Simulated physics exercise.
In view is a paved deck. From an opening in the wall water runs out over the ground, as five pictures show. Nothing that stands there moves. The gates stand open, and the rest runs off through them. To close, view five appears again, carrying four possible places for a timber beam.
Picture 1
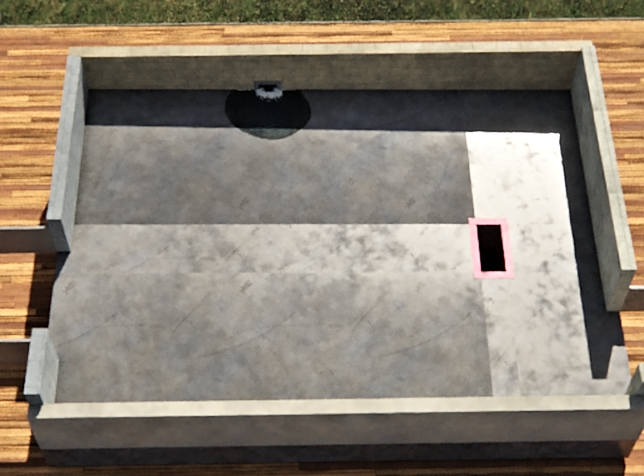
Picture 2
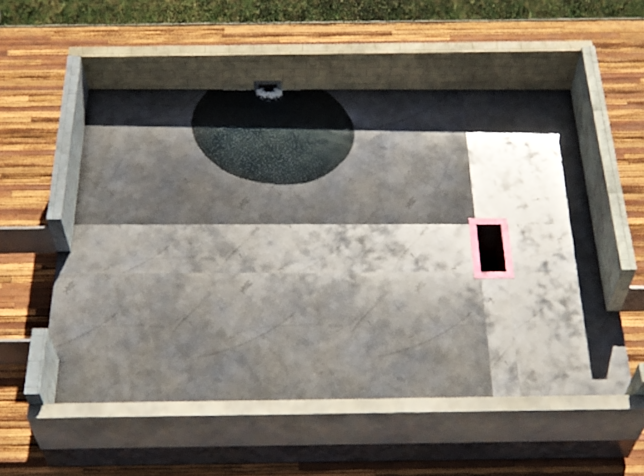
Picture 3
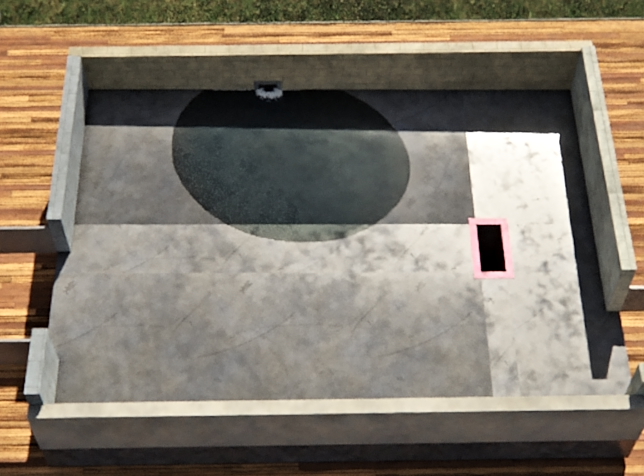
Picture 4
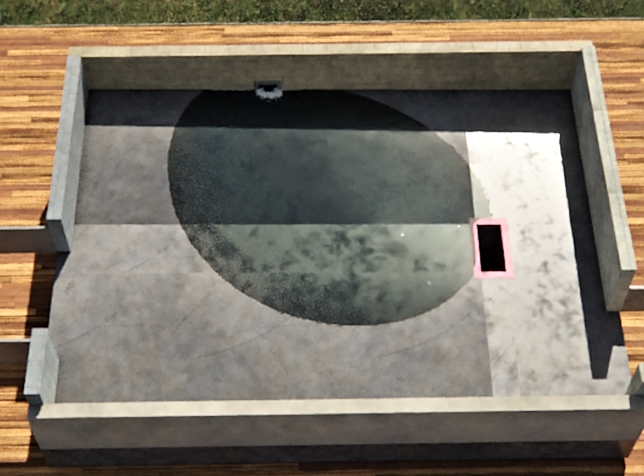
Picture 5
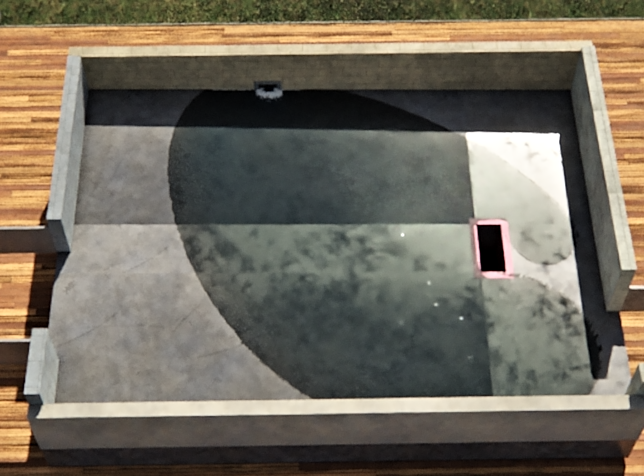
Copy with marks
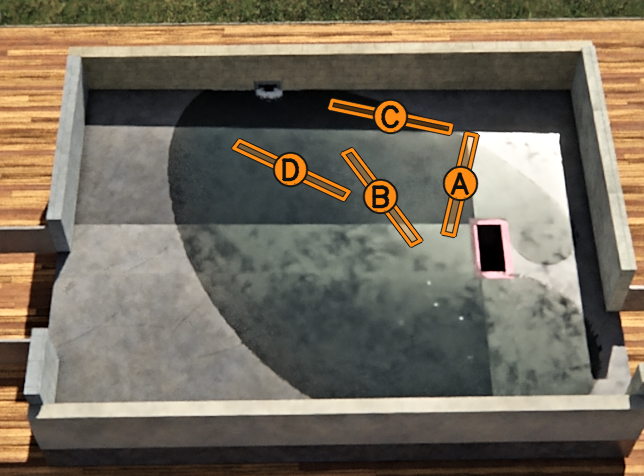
Water spreads from the back wall across the grey paved deck and reaches the pink gully.
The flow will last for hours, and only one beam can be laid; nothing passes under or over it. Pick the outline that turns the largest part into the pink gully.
Choose D.
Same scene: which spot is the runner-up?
C.
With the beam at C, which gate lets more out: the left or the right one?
More leaves on the right.
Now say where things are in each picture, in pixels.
Outfall at (268, 86); pink gully at (491, 248); open gate at (614, 356); open gate at (65, 304); 2 % of the ground under water, visible out to (295, 128); pink gully still dry, in the first picture.
In the second picture, 8 % of the ground under water, visible out to (286, 181); pink gully still dry.
In the third picture, 18 % of the ground under water, visible out to (383, 214); pink gully still dry.
In the fourth picture, 34 % of the ground under water, visible out to (464, 283); pink gully still dry.
In the fifth picture, 55 % of the ground under water, visible out to (581, 376); pink gully taking water.
In orange, A from (448, 234) to (471, 134); B from (347, 151) to (415, 242); C from (331, 104) to (450, 129); D from (236, 144) to (346, 195).
Choosing A, about 5 % of the stream goes into the pink gully, about 95 % out by the gates.
Choosing B, about 9 % of the stream goes into the pink gully, about 91 % out by the gates.
Choosing C, about 19 % of the stream goes into the pink gully, about 81 % out by the gates.
Choosing D, about 30 % of the stream goes into the pink gully, about 70 % out by the gates.
